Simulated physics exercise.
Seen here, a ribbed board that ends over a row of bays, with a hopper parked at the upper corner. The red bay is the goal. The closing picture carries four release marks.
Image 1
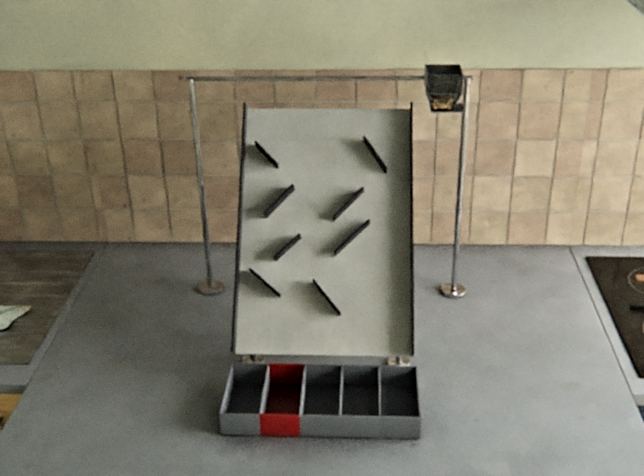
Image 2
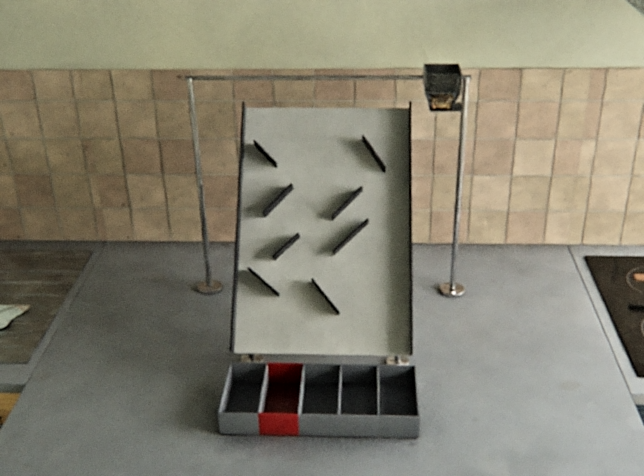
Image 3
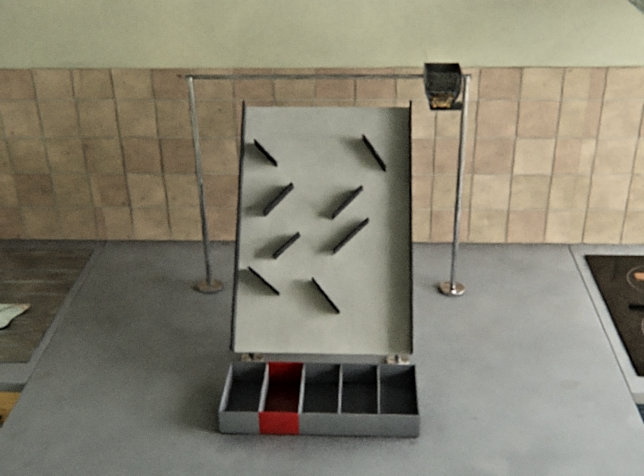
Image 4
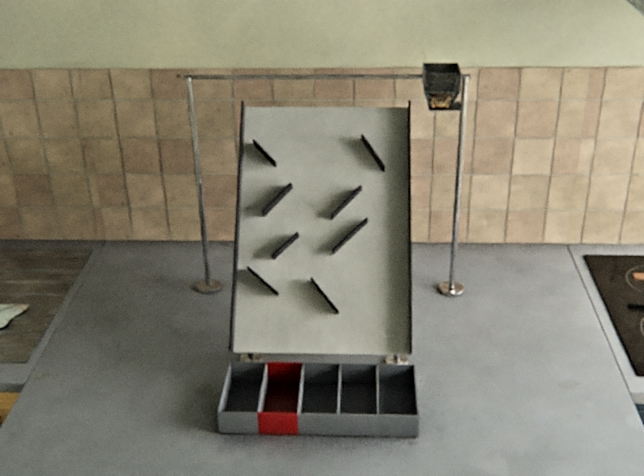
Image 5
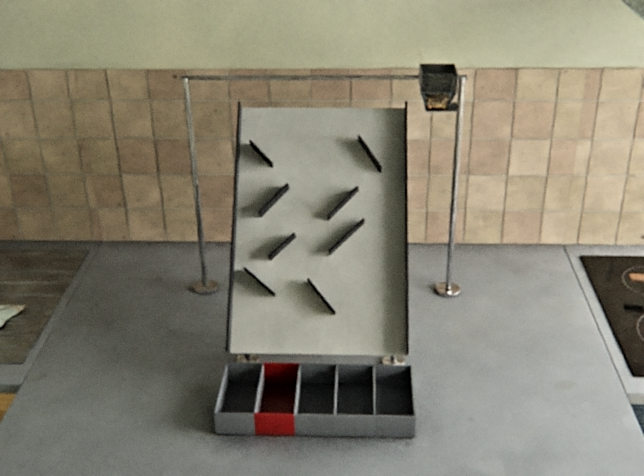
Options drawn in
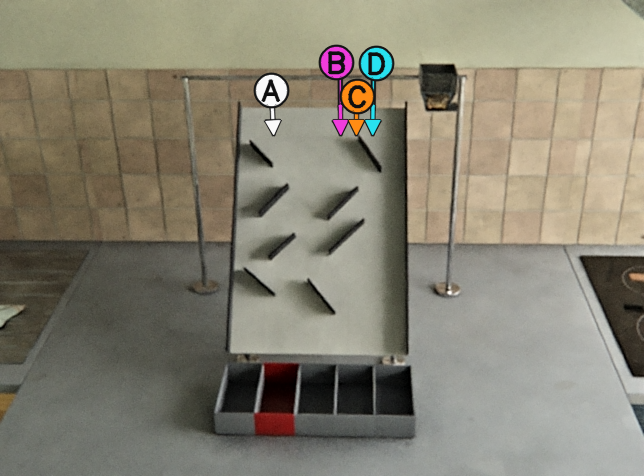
The clip opens on a pale, tilted board with dark slanted ribs, standing above a row of five bays, the second from the left red, with a small dark hopper at the upper right. The setup stays still throughout, and only the view shifts very slightly near the end.
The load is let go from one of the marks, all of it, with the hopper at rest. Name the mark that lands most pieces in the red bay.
The answer is mark B.
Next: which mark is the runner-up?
C it is.
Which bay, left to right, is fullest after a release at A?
The first.
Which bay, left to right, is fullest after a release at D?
The fifth from the left.
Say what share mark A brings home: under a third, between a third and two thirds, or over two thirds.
Mark A gives under a third.
On the marked copy, mark A meets the board at (273, 129); mark B meets the board at (340, 129); mark C meets the board at (356, 129); mark D meets the board at (372, 129).
If A is chosen, a small part in the red bay, most in other bays, a stray few outside the box.
If B is chosen, most in the red bay, about a quarter in other bays.
If C is chosen, about half in the red bay, about half in other bays, a stray few held on the board, a stray few outside the box.
If D is chosen, a stray few in the red bay, nearly all in other bays.
